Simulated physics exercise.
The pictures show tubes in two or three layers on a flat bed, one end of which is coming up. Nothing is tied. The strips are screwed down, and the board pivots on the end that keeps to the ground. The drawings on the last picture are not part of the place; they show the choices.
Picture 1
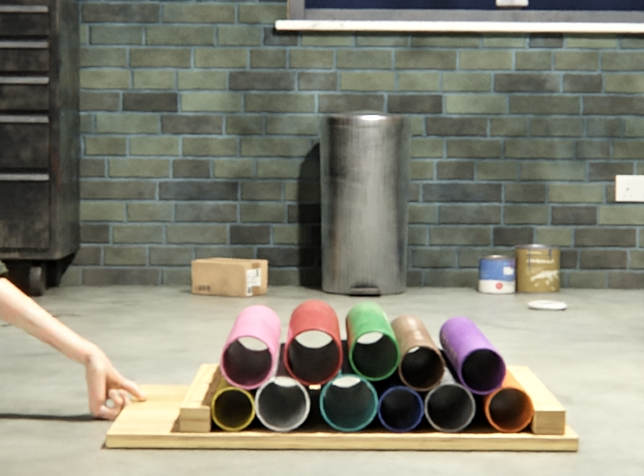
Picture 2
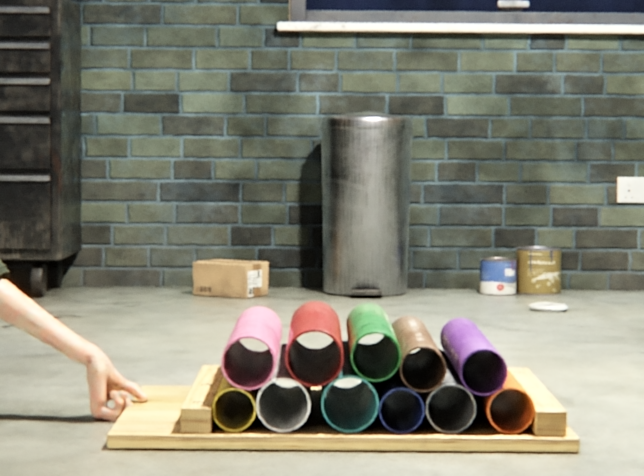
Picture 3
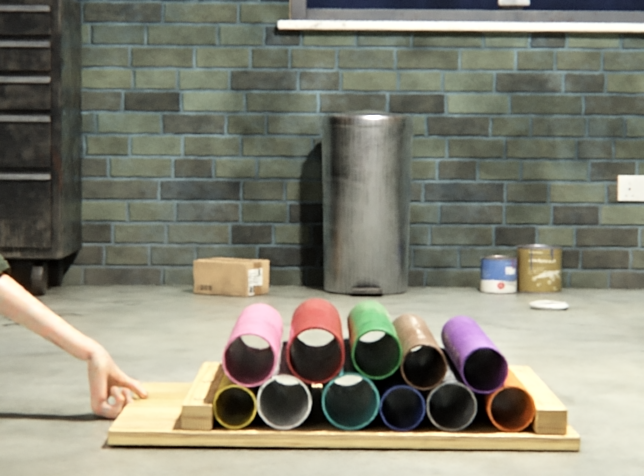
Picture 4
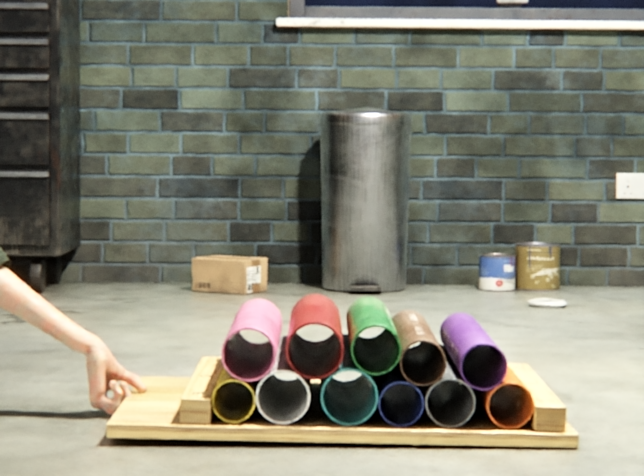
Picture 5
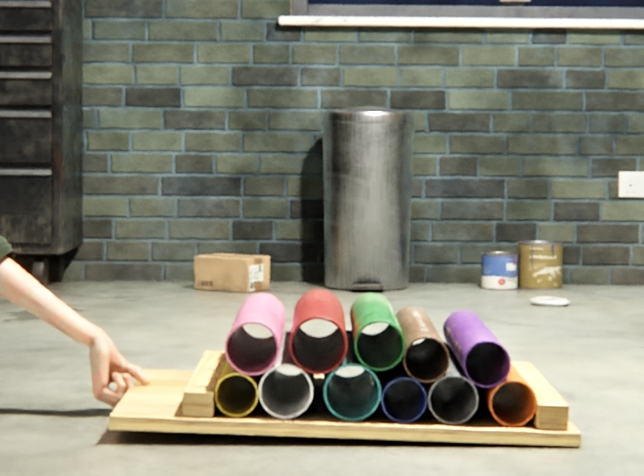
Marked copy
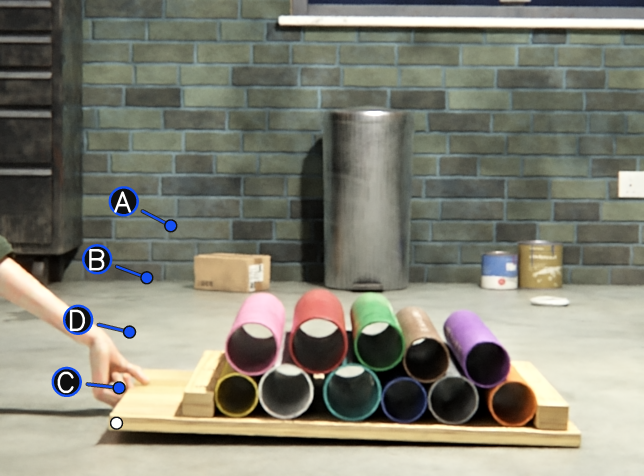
On a grey floor before a brick wall, a hand at the left slowly raised one end of a wooden board slightly, while the colourful tubes stacked in two rows on it barely shifted.
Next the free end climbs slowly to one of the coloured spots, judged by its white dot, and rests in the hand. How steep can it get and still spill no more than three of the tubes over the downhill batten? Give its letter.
It can be raised to A.
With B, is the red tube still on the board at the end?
Yes.
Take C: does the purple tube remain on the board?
The purple tube: Yes.
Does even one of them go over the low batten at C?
No, at C.
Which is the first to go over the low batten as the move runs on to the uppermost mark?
First is the purple one.
On the copy, A at (171, 226); B at (147, 278); C at (119, 388); D at (130, 332); the white dot at (117, 423).
On A. First, board at 16°.
Then, board at 27°.
Finally, board at 27°, three over the low batten (brown, purple, green).
By contrast, B three over the low batten (brown, purple, green); C none over the low batten; D none over the low batten.
